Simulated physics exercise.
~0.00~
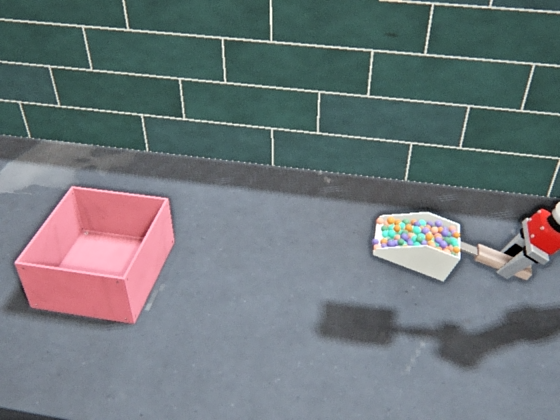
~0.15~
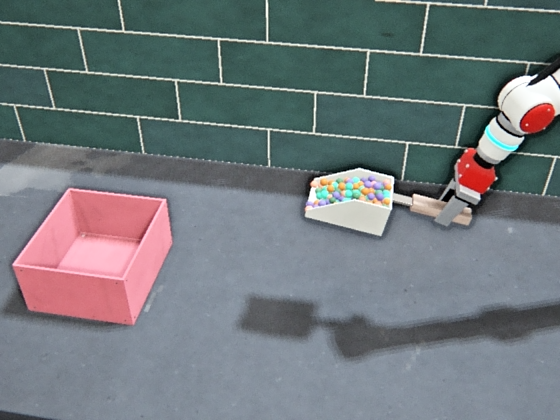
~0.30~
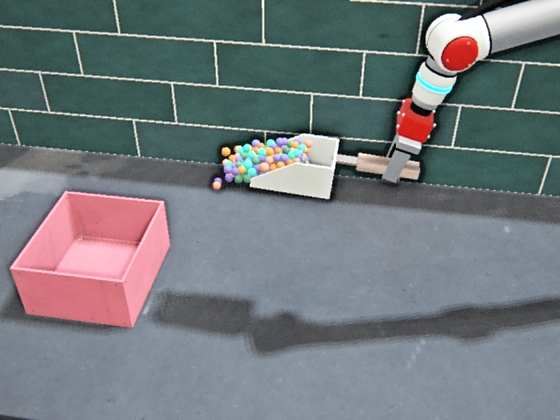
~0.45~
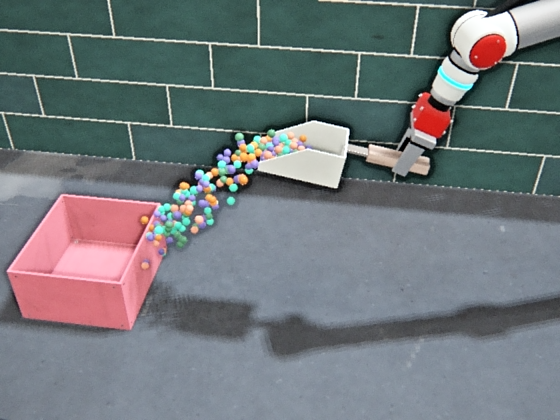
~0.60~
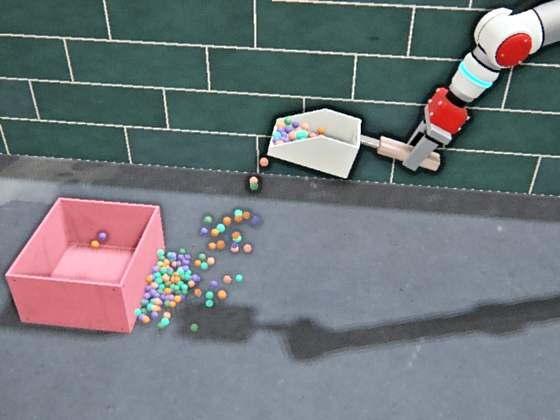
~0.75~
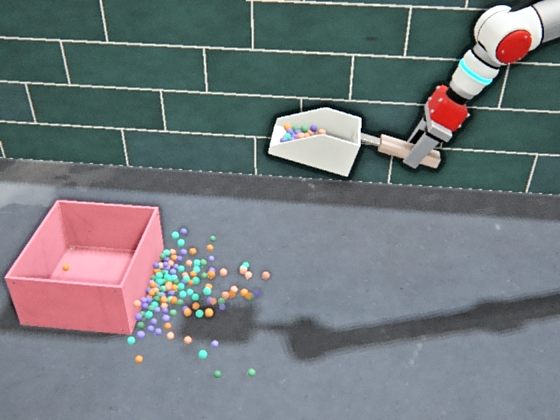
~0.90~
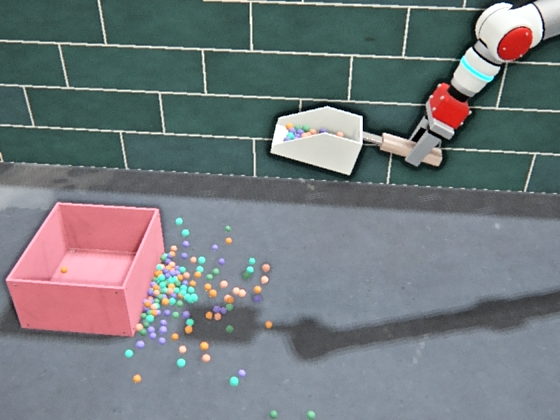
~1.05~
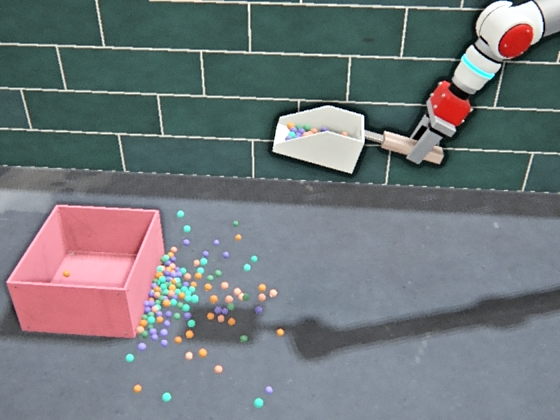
Colorful little balls spilled off a white scoop as a robot arm swung it left toward a pink bin, then drew it back slightly; most landed and scattered on the gray table beside the bin, while some stayed in the scoop.
